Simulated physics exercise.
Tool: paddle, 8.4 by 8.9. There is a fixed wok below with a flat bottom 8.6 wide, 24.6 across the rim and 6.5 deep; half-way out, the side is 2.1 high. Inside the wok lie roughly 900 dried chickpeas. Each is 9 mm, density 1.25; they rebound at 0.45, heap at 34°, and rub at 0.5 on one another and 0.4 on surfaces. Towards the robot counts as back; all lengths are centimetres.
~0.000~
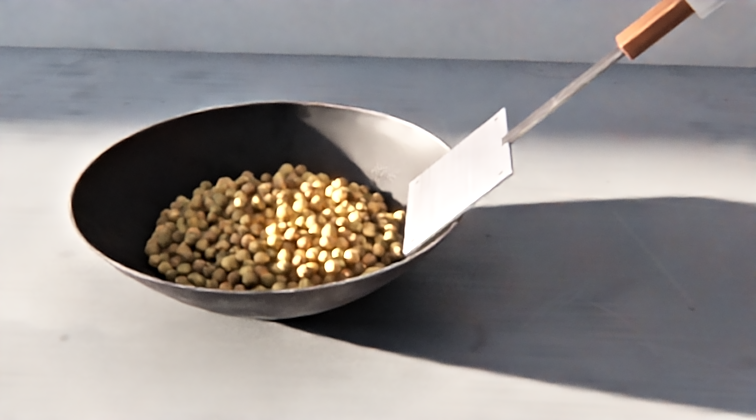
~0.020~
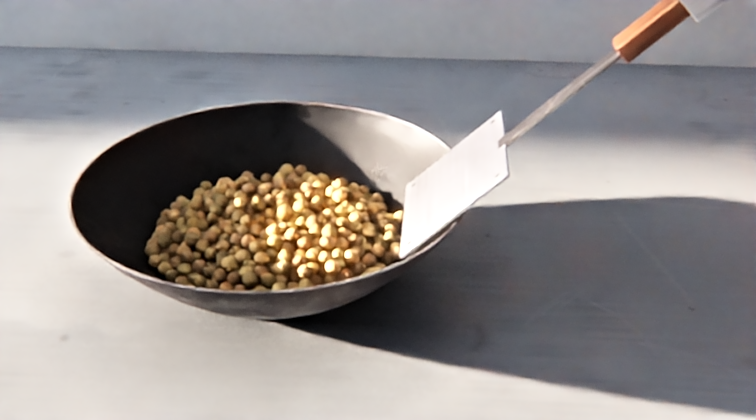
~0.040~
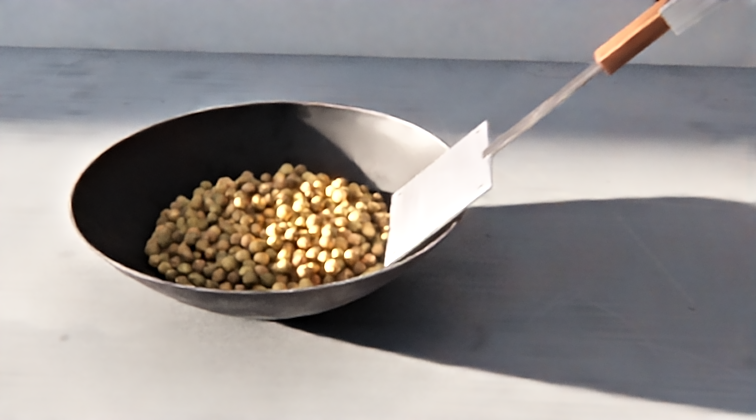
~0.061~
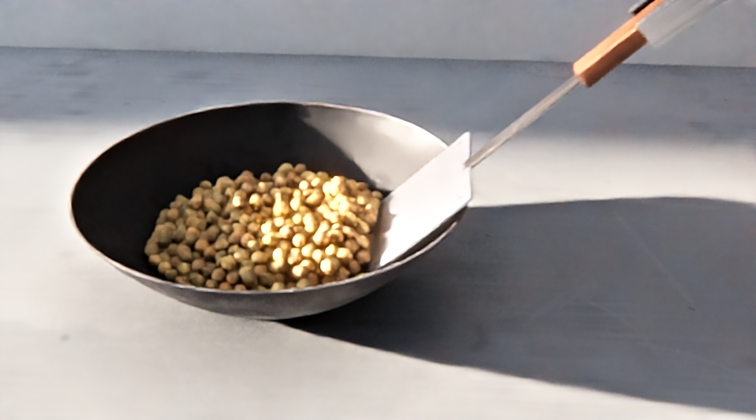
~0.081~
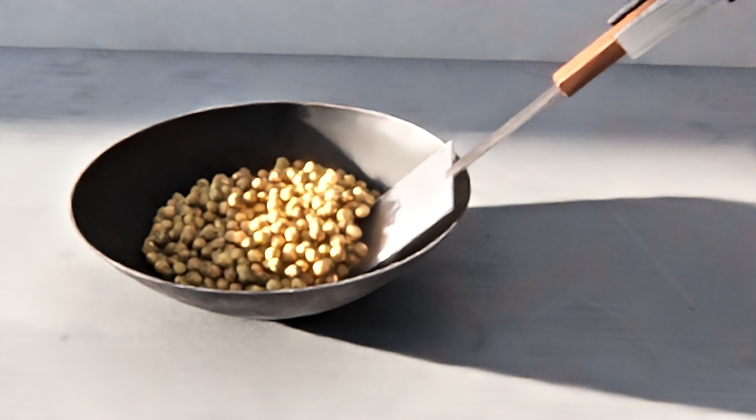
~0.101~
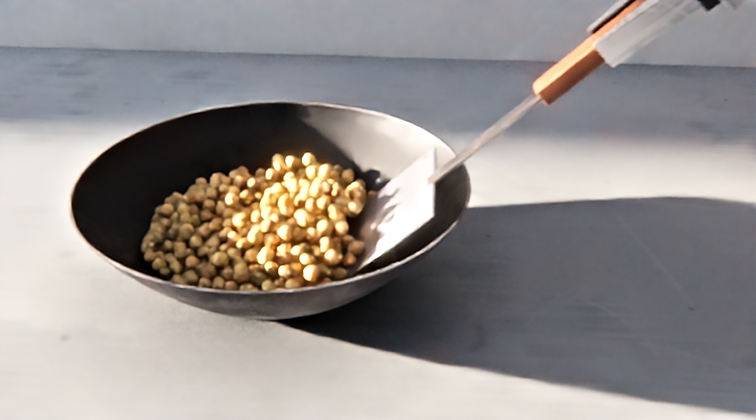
In this clip, a flat metal paddle with a wooden handle slides down the right side of a dark wok and pushes left into a pile of dried chickpeas, which shifts left and heaps up slightly.
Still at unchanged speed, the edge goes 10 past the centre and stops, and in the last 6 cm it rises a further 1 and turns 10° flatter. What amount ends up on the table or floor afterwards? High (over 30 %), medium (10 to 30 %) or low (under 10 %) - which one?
High, over 30 %.
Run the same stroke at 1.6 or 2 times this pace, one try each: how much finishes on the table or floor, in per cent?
55 and 55 %.
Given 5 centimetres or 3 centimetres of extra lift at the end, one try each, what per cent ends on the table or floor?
You'd get some 35 per cent with the first setting and some 40 per cent with the second.
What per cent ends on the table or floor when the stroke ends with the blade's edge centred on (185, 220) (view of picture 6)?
The share ending on the table or floor is about 5 per cent.
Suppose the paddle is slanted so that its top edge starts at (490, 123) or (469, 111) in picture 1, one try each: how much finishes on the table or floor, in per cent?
I'd say near 45 per cent for the first and near 50 per cent for the second.
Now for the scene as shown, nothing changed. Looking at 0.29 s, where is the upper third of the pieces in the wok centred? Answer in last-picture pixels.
Near pixel (153, 176).
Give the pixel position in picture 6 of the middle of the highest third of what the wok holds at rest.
About (178, 231).
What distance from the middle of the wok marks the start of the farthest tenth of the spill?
I reckon it's some 35 centimetres.
After 0.20 s, sloping 44°, highest piece 6 above the table; 900 in the wok.
After 0.29 s, sloping 40°, highest piece 9 above the table; 899 in the wok, 1 on the blade or in flight.
After 0.54 s, sloping 34°, highest piece 8 above the table; 498 in the wok, 384 on the table or floor, 18 on the blade or in flight.
After 1.59 s, sloping 34°, highest piece 6 above the table; 498 in the wok, 402 on the table or floor.
In the end, 498 in the wok, 402 on the table or floor. That is 45 % on the table or floor.
